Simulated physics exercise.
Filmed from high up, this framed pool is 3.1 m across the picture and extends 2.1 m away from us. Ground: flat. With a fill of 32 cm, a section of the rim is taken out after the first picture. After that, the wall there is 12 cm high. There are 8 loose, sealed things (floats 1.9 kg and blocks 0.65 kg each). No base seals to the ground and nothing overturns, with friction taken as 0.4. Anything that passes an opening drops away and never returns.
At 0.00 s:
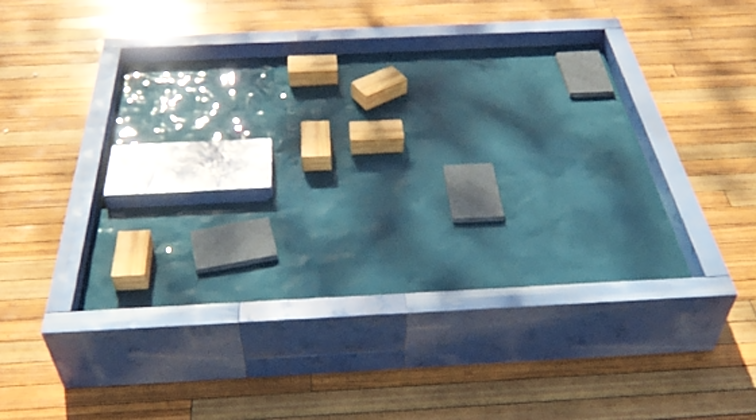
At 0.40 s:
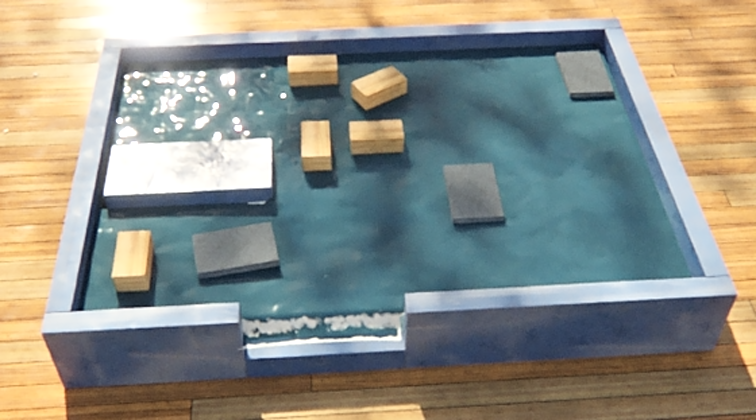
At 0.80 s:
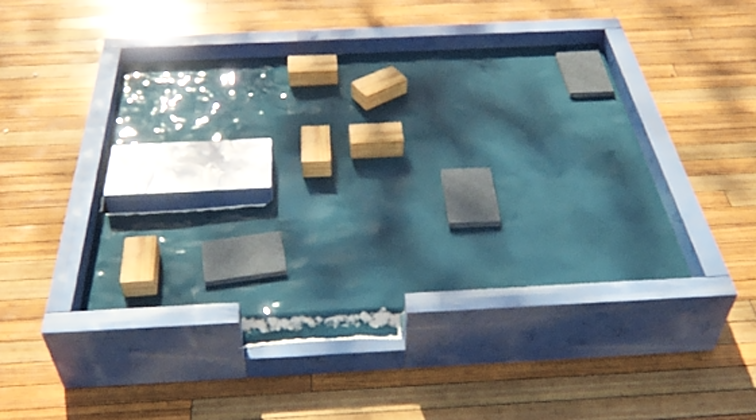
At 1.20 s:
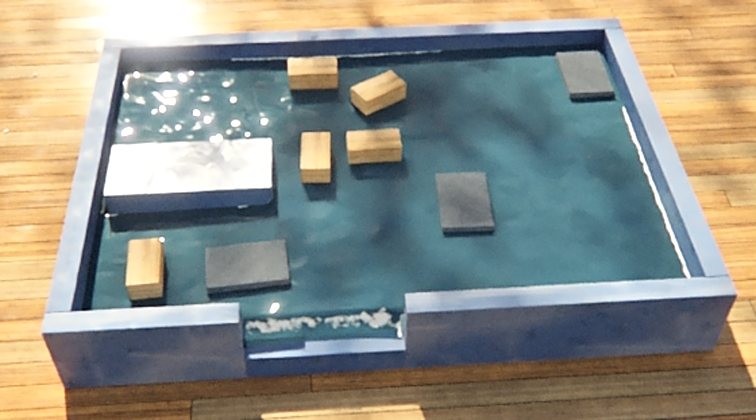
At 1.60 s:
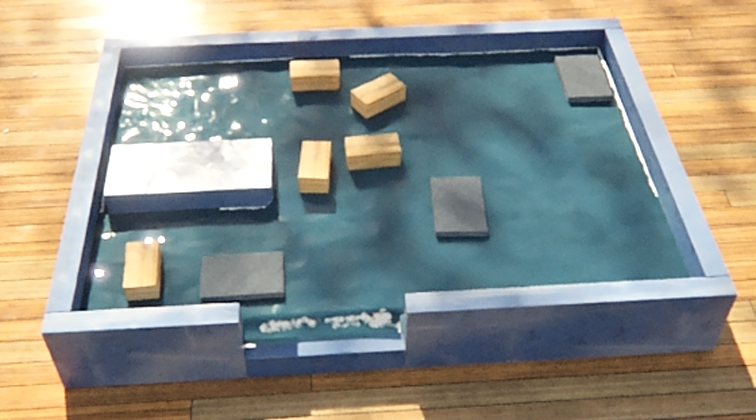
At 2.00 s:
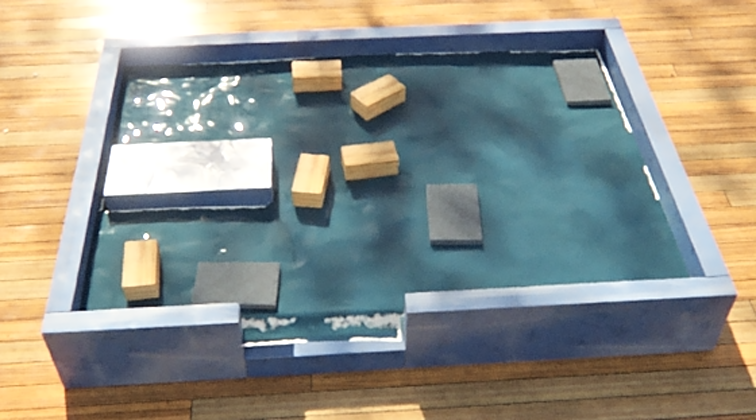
A section of the pool's front wall disappears, and several floating blocks drift slightly toward the viewer.
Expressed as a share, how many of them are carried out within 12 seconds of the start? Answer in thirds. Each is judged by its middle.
The share is between one third and two thirds.
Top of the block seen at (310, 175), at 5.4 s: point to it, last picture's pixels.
By that time it sits near (295, 272).
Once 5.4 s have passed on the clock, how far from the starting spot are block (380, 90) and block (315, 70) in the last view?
In order: 20 cm and 10 cm.
After 2.8 s 0 of 8 are out; 8 afloat.
After 5.4 s 1 of 8 are out; 7 afloat.
After 8.0 s 3 of 8 are out; 5 afloat.
After 12.0 s 4 of 8 are out; 4 afloat.
